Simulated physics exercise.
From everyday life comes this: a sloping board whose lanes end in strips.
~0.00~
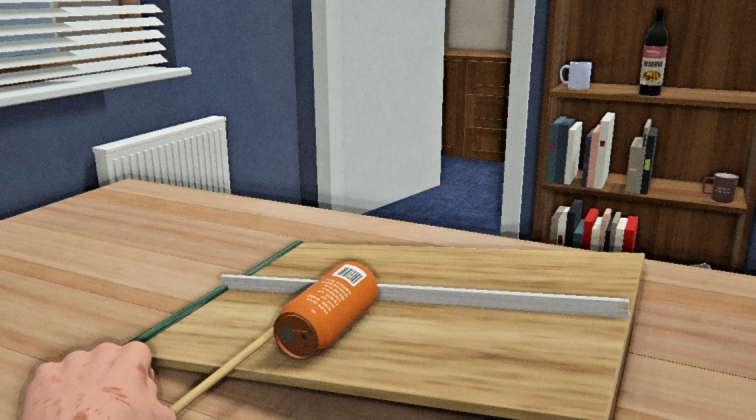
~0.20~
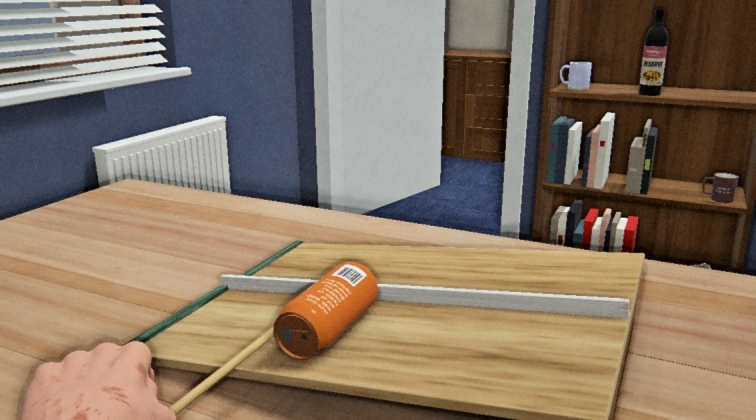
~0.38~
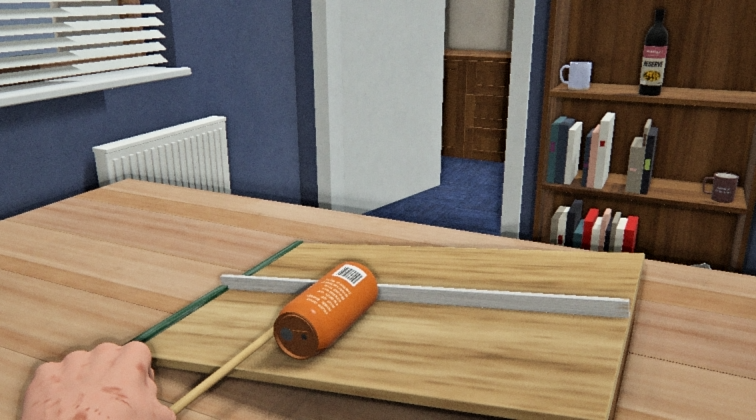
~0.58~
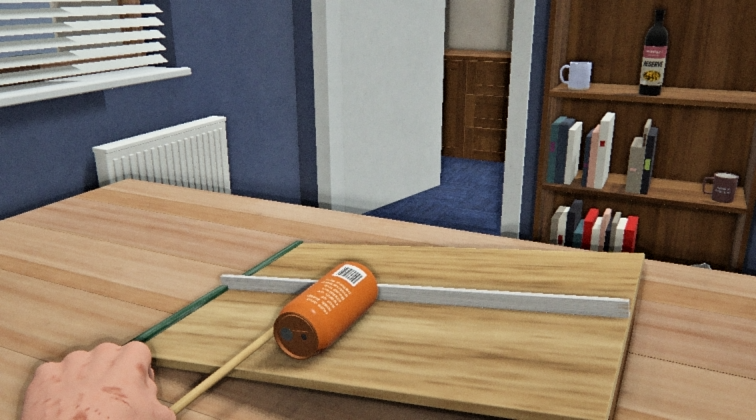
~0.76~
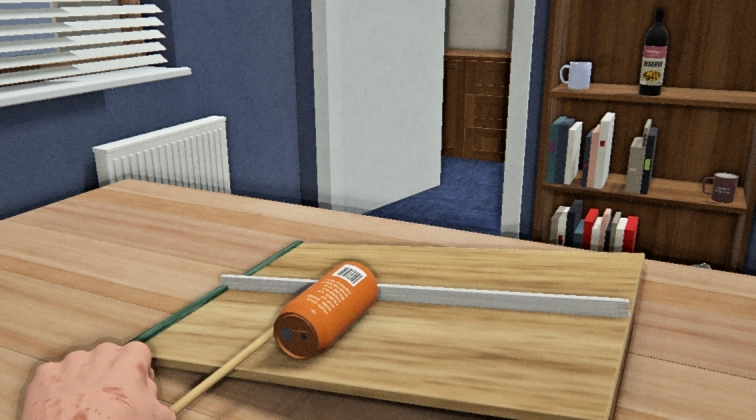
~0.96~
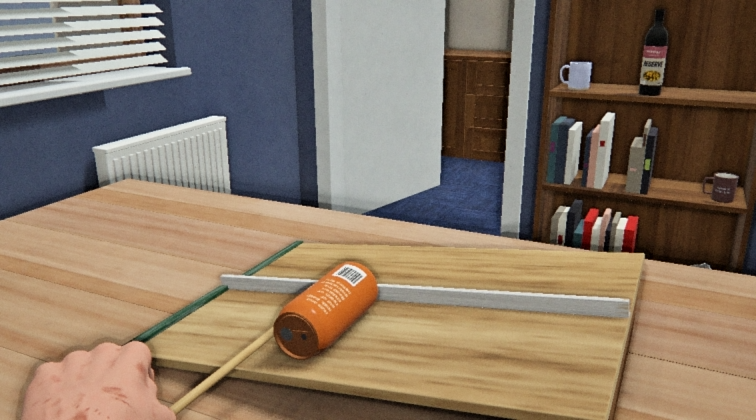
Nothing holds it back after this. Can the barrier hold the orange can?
Well, in the end the orange can makes it off.
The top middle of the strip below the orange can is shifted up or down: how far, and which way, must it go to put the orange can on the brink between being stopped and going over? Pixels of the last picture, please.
Some 4 pixels, up.
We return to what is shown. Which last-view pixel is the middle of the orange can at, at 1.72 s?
Predicted centre: Roughly (185, 293).
After 1.72 s, orange can rolling on the board near (185, 293).
By the end (2.6 s), the orange can goes over the end.
